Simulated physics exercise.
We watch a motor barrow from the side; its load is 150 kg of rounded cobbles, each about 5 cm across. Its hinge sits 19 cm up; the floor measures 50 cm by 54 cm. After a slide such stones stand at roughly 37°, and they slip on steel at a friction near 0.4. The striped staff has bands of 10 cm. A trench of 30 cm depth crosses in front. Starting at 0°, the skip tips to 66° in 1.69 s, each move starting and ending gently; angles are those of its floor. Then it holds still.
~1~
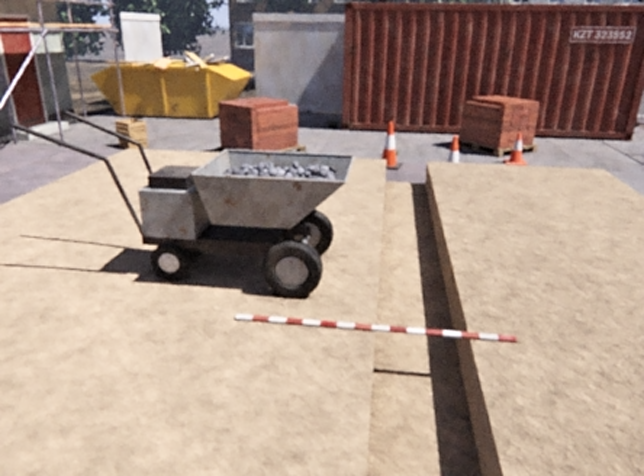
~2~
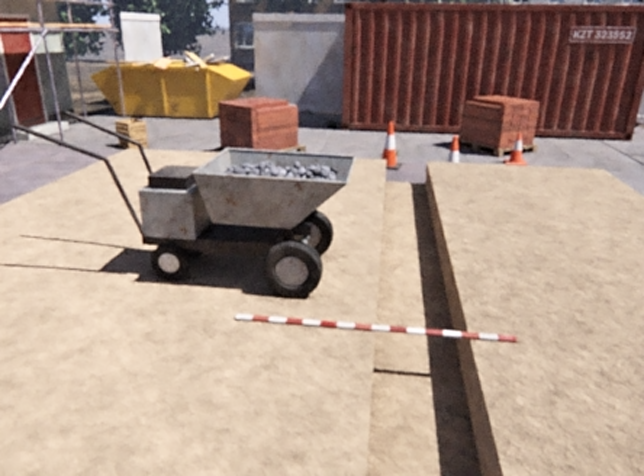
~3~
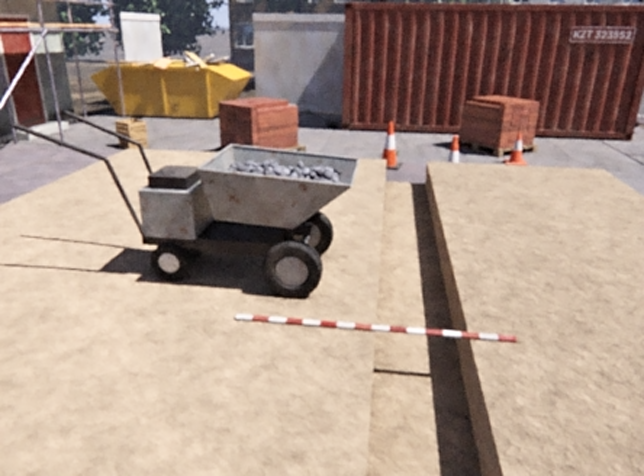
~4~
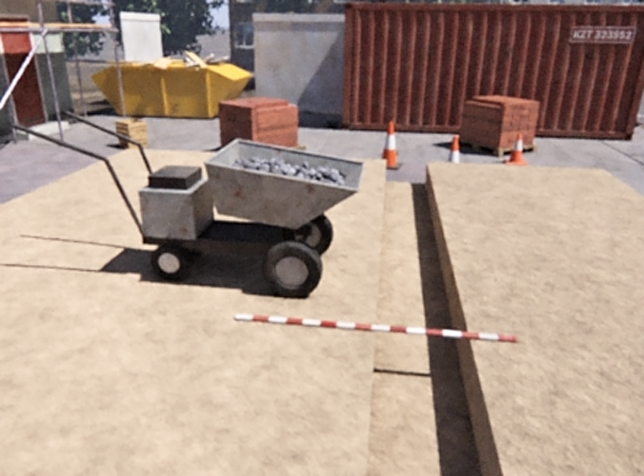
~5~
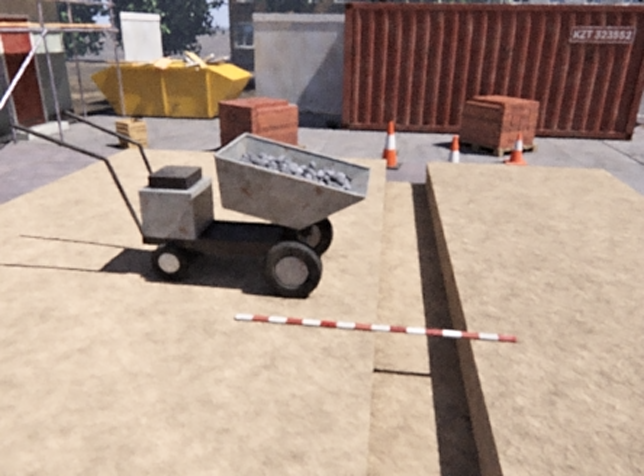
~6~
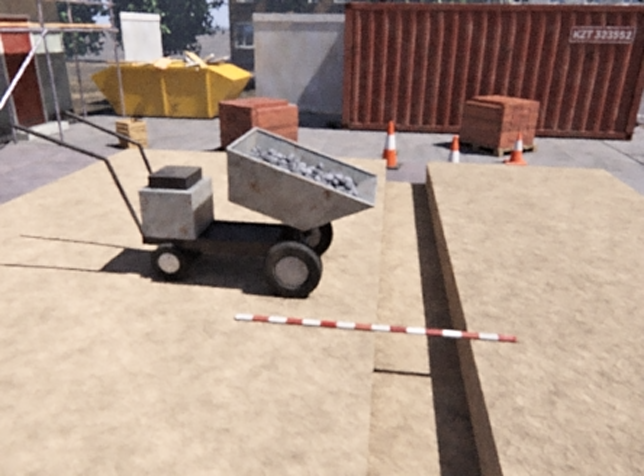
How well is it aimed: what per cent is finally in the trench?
Some 100 per cent of it.
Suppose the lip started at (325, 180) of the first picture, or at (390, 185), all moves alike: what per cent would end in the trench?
About 100 and 55 per cent.
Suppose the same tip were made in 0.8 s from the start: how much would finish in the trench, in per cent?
It would be near 95 per cent.
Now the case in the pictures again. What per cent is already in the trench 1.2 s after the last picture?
About 40 per cent by then.
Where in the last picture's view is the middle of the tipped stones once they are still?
Their middle is at about (425, 313).
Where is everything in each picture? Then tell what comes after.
The skip is at 0°, its lip at (345, 182); the top of the load is at (292, 171), in the first frame.
Lip at (347, 183), floor tilted 1°, highest stones at (293, 171), in the second frame.
The skip is at 4°, its lip at (351, 186); the top of the load is at (279, 169), in the third frame.
Lip at (358, 191), floor tilted 8°, highest stones at (263, 165), in the fourth frame.
The skip is at 13°, its lip at (366, 198); the top of the load is at (260, 161), in the fifth frame.
The skip is at 19°, its lip at (375, 206); the top of the load is at (260, 155), in the sixth frame.
Then, 0.7 s after the last picture the floor is at 56°, 100 % in the skip; the foremost stones are at (402, 252).
Then, 1.2 s after the last picture the floor is at 66°, 60 % in the skip, 40 % in the trench; the foremost stones are at (452, 319).
Then, 1.5 s after the last picture the floor is at 66°, 25 % in the skip, 75 % in the trench; the foremost stones are at (455, 310).
Then, 3.5 s after the last picture the floor is at 66°, 0 % in the skip, 100 % in the trench; the foremost stones are at (465, 310).
